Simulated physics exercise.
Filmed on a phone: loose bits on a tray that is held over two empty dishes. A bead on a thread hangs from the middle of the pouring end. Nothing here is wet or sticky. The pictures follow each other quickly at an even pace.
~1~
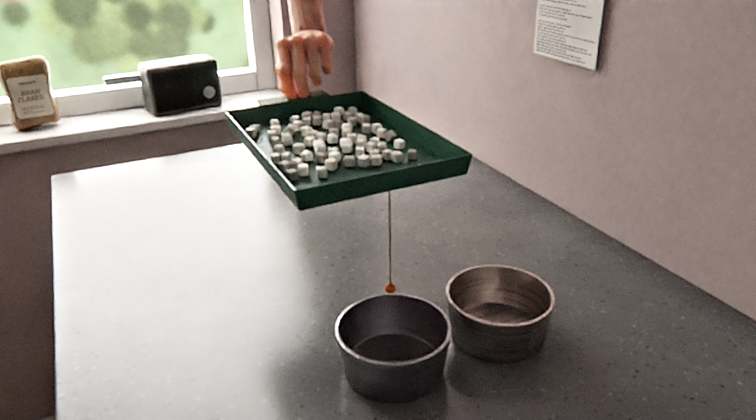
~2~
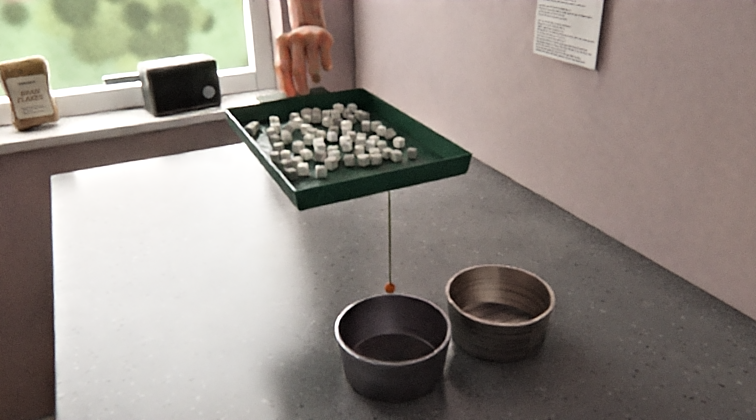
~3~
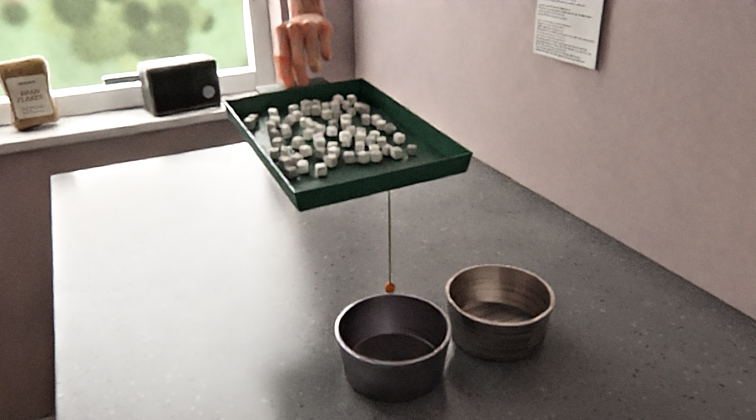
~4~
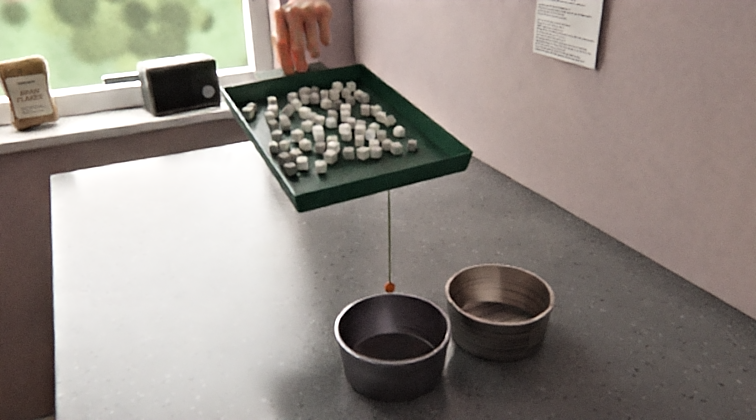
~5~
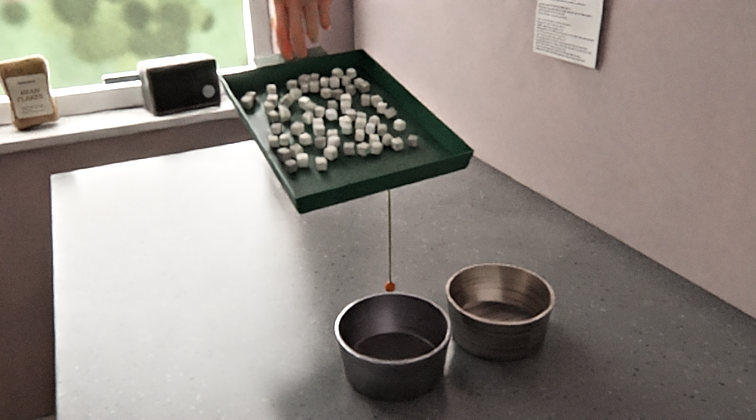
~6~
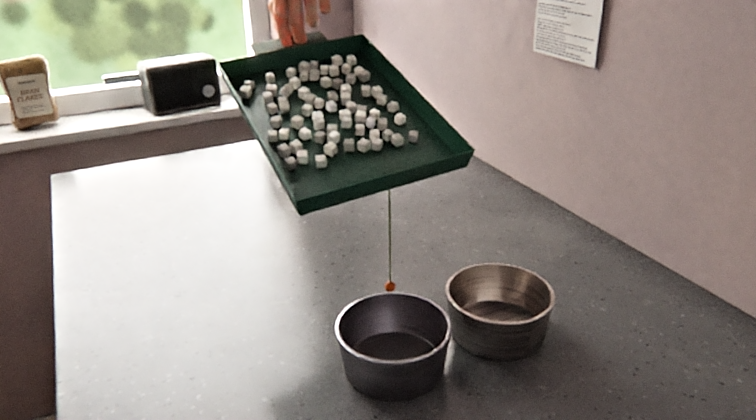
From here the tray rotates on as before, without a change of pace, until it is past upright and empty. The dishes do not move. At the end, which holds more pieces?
The left-hand one ends fuller.
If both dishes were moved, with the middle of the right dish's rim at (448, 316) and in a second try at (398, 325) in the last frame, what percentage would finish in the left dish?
About 60 and 20 per cent.
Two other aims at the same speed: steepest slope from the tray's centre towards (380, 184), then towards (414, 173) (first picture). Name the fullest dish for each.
First left, then right.
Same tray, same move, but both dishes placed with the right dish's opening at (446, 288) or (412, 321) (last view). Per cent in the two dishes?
In turn 40 and 80 in a hundred.
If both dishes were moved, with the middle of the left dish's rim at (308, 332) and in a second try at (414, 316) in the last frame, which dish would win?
First left, then left.
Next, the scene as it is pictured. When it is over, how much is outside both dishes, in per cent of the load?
Roughly 60 in a hundred.
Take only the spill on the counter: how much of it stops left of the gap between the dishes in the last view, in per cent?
Roughly 90 in a hundred.
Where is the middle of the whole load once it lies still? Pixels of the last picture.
Near (371, 386).
Soon, tray tipped steeply; nearly all on the tray; a stray few in the left dish; a stray few in the air.
A while on, tray tipped right over; most on the tray; a small part in the left dish; a small part outside both; a stray few in the air.
Towards the end, tray tipped past a quarter turn; about half in the left dish; about half outside both.
Finally, tray tipped past a quarter turn; about half in the left dish; none in the right dish; about half outside both.
